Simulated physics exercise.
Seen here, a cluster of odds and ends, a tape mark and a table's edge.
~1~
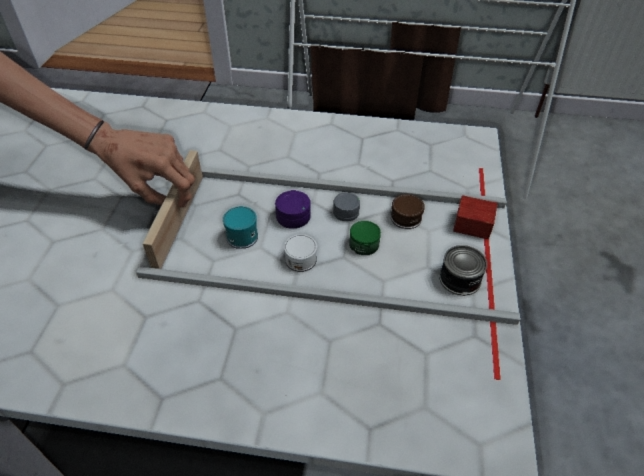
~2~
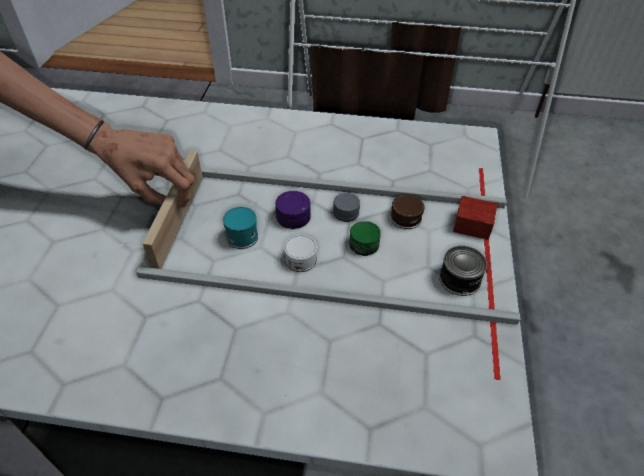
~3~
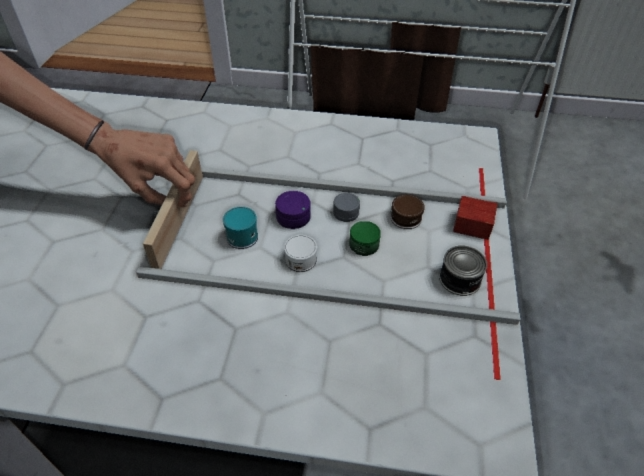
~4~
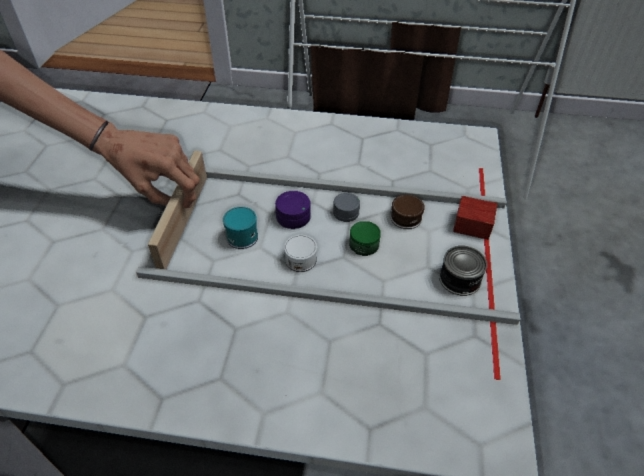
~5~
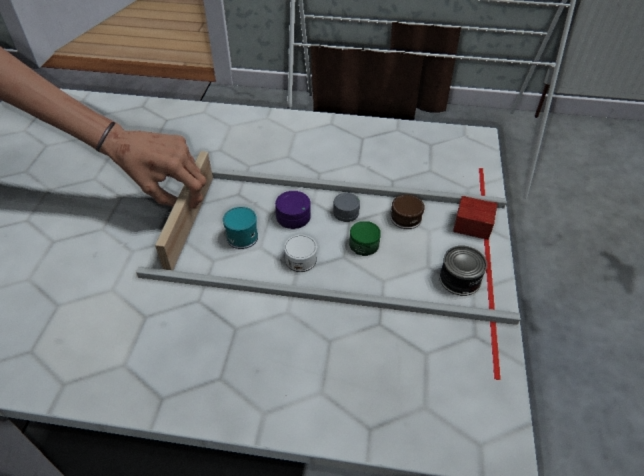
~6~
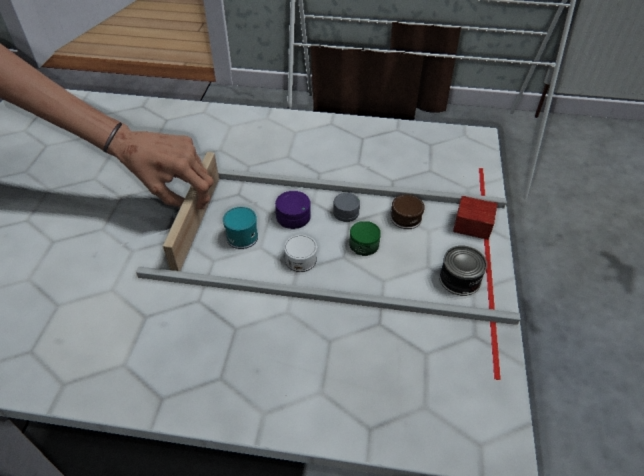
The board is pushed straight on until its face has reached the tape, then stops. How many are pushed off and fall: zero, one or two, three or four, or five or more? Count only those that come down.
The number that fall off is three or four.
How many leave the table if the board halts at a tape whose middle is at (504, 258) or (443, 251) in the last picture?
Down on the floor: 8 and 1.
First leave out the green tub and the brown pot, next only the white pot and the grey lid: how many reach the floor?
The counts: 2 and 2.
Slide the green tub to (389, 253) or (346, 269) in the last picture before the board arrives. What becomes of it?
The green tub comes down; comes down.
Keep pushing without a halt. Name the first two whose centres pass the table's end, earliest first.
Earliest first: The red block, the black tin.
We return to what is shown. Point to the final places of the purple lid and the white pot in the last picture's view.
The purple lid stops around (507, 233); the white pot around (510, 288).
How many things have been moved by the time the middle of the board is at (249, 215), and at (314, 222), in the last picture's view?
By then 1, and 4.
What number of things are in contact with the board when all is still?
In contact: 4.
Soon after, none off yet; red block at rest near (475, 218); black tin at rest near (463, 271); brown pot at rest near (407, 212).
In the end, the number that fall off is three or four; gone, green tub, brown pot, black tin and red block.
